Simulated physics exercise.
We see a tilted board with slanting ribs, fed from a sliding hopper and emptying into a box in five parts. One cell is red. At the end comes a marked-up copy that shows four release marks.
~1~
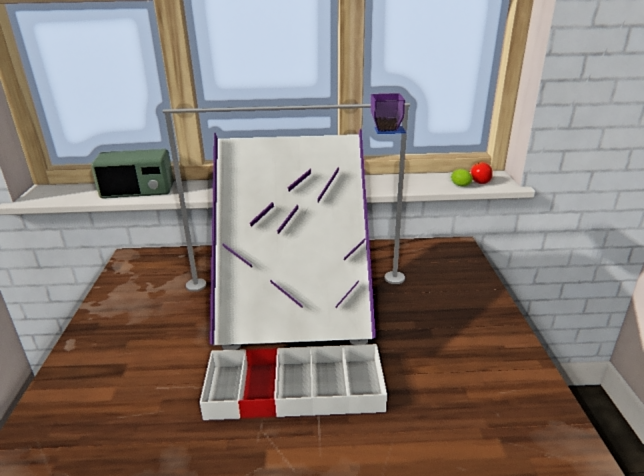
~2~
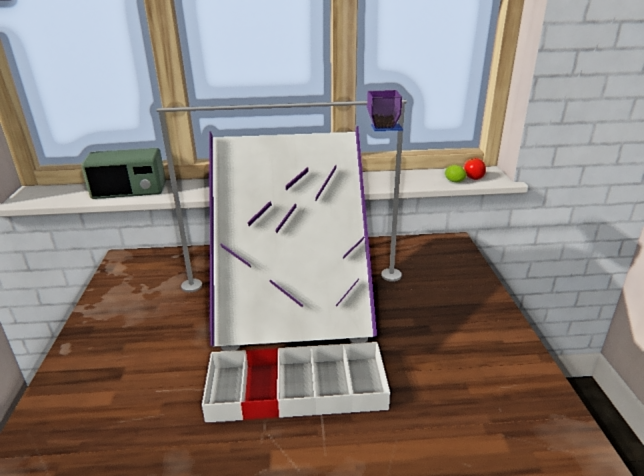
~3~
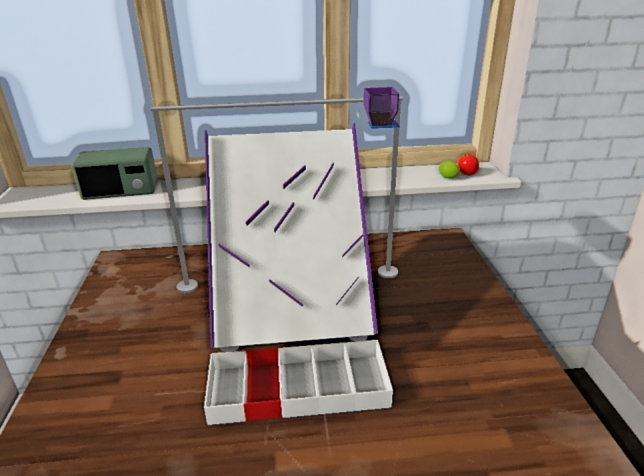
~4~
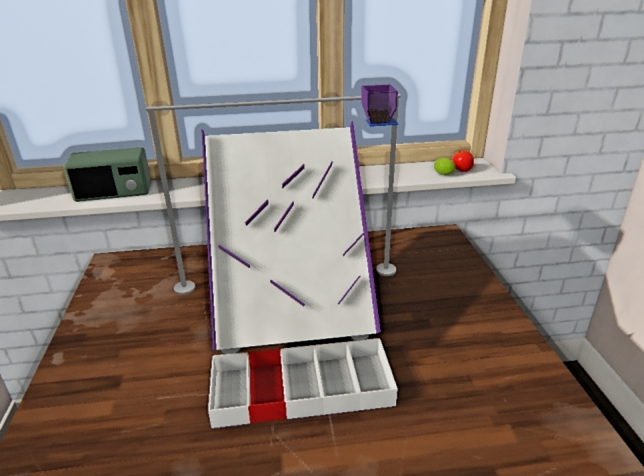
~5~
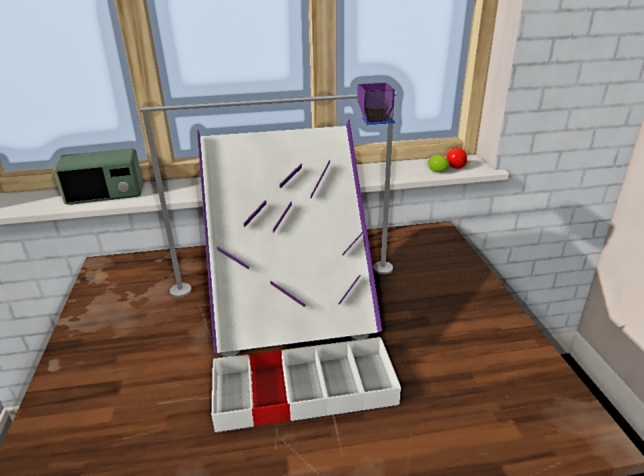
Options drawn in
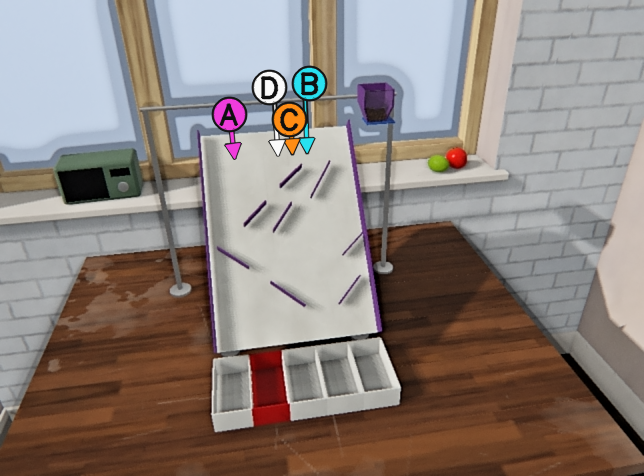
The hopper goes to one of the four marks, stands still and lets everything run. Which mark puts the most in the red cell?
The best mark is D.
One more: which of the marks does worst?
It is B.
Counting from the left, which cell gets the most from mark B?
The fourth from the left.
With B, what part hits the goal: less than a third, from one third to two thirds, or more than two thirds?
It is less than a third.
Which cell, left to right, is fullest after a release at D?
The second from the left.
On the marked copy, mark A meets the board at (234, 153); mark B meets the board at (306, 147); mark C meets the board at (292, 148); mark D meets the board at (277, 150).
For mark A, close to a third in the red cell, close to half in other cells, only a few outside the box.
For mark B, a small share in the red cell, all but a few in other cells.
For mark C, close to half in the red cell, close to half in other cells.
For mark D, close to half in the red cell, close to a third in other cells, a small share outside the box.
